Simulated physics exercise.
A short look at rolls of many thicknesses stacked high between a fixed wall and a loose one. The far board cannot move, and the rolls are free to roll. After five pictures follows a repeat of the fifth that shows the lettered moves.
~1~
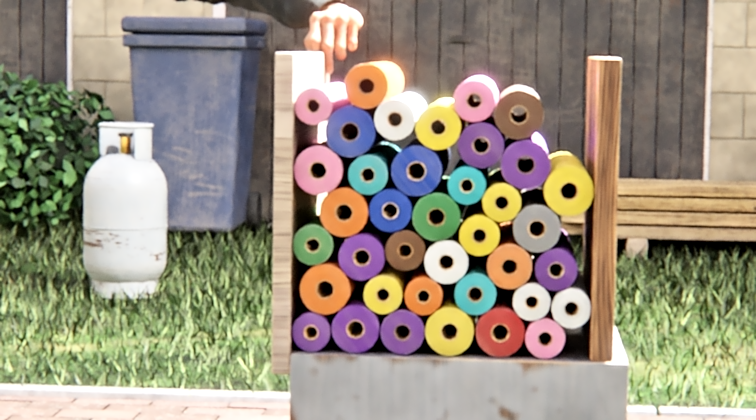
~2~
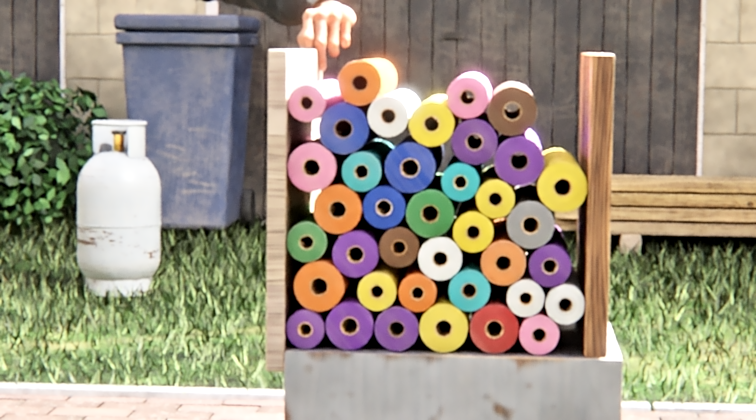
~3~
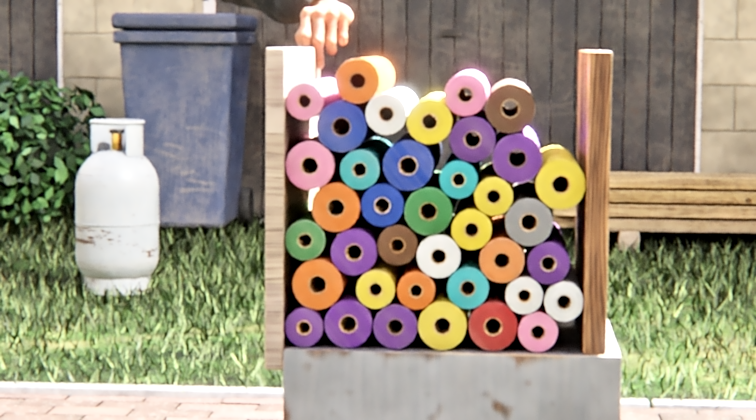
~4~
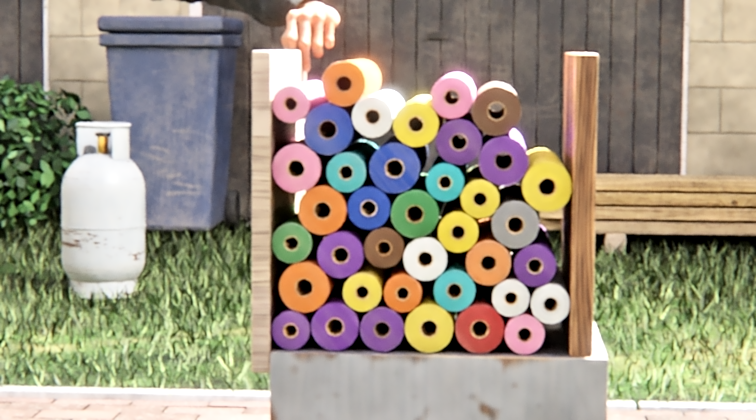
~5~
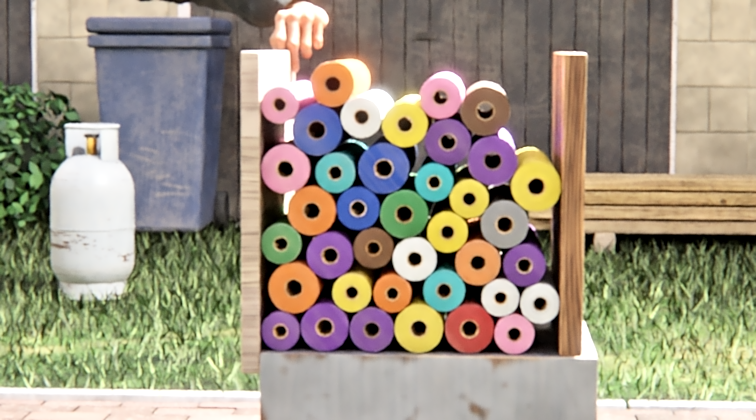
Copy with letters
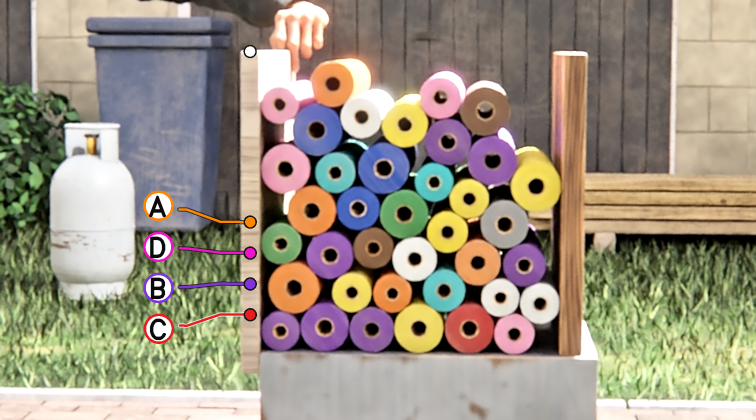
Hand hovering above colourful rolls stacked between wooden boards, the pile staying still as the view shifts slightly in a grassy yard.
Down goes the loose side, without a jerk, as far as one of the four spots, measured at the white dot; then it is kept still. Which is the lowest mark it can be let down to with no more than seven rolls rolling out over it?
D is the limit.
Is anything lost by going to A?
Yes, at A.
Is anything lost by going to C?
Yes.
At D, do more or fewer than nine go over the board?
Fewer than nine.
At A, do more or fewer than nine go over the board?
It loses fewer than nine.
On the marked copy, A at (250, 222); B at (251, 284); C at (251, 315); D at (250, 253); the white dot at (250, 52).
Following D. Soon after the start, top of the board (260, 137).
Later, top of the board (260, 233).
In the end, top of the board (260, 252), about four out over the board.
As for the rest, A three out over the board; B eight out over the board; C more than seven out over the board.
